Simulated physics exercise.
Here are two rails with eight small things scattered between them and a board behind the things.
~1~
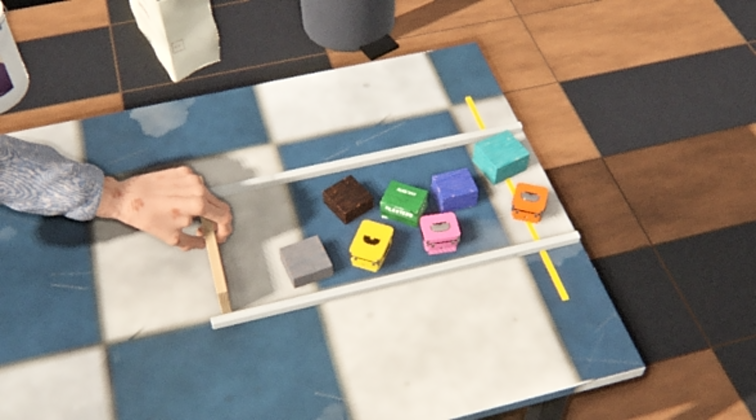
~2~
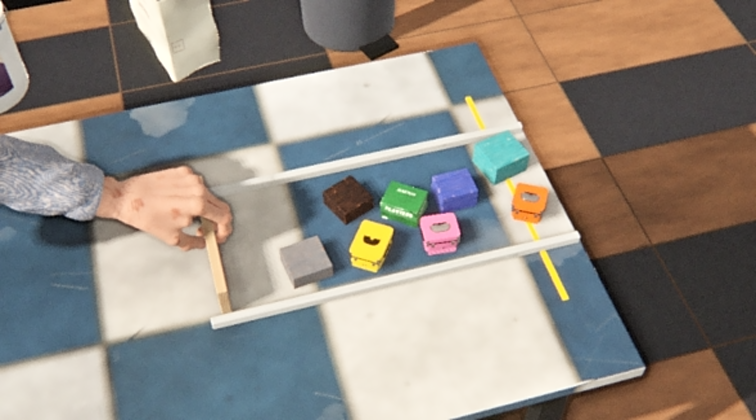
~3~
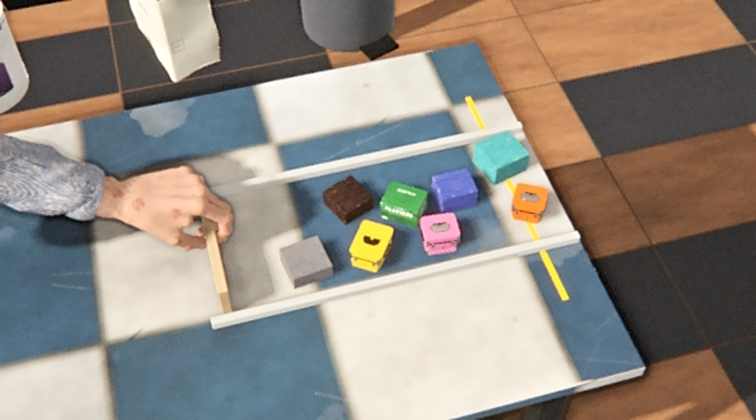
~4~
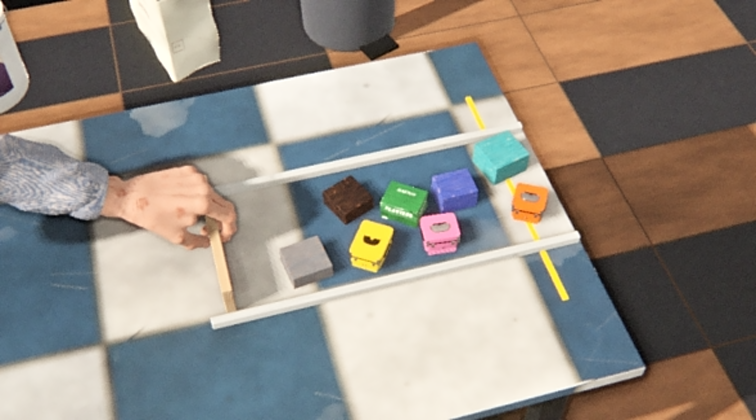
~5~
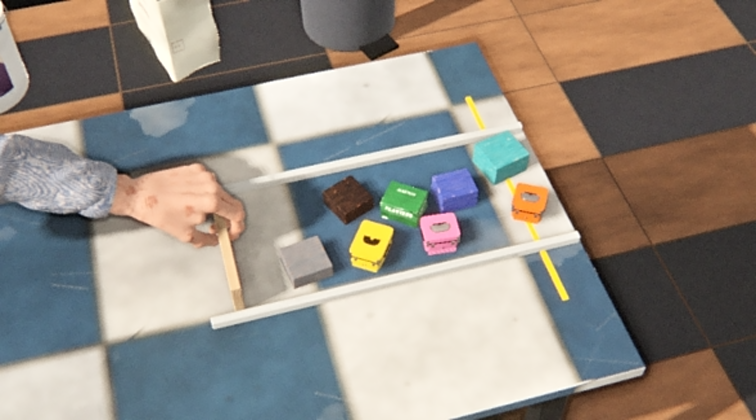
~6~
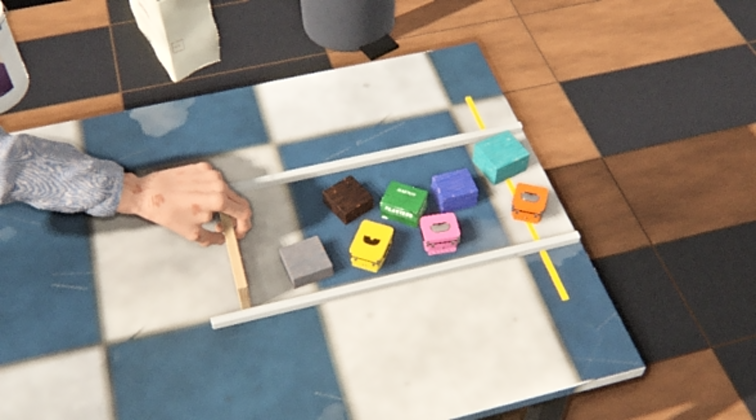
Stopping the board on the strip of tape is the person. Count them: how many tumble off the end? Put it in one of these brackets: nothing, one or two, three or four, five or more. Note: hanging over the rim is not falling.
The push is going to clear five or more off the end.
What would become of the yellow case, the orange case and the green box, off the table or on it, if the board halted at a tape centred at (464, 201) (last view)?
For the yellow case: It stays. For the orange case: It drops. For the green box: It stays.
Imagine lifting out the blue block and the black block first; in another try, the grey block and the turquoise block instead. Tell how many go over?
Fallen: 4 in the first try, 4 in the other.
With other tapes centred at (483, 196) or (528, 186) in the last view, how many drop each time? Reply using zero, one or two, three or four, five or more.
In order: Three to four; more than four.
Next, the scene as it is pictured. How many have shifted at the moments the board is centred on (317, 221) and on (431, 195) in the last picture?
Tally at point one: 2; at point two: 8.
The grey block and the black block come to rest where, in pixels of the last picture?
The grey block at (546, 209), the black block at (522, 167).
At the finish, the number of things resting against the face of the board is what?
Contact count: 2.
Soon after, none off yet; orange case at rest near (529, 204); turquoise block at rest near (501, 158); blue block at rest near (454, 191).
In the end, the number that fall off is five or more; gone, yellow case, green box, pink case, blue block, turquoise block and orange case.
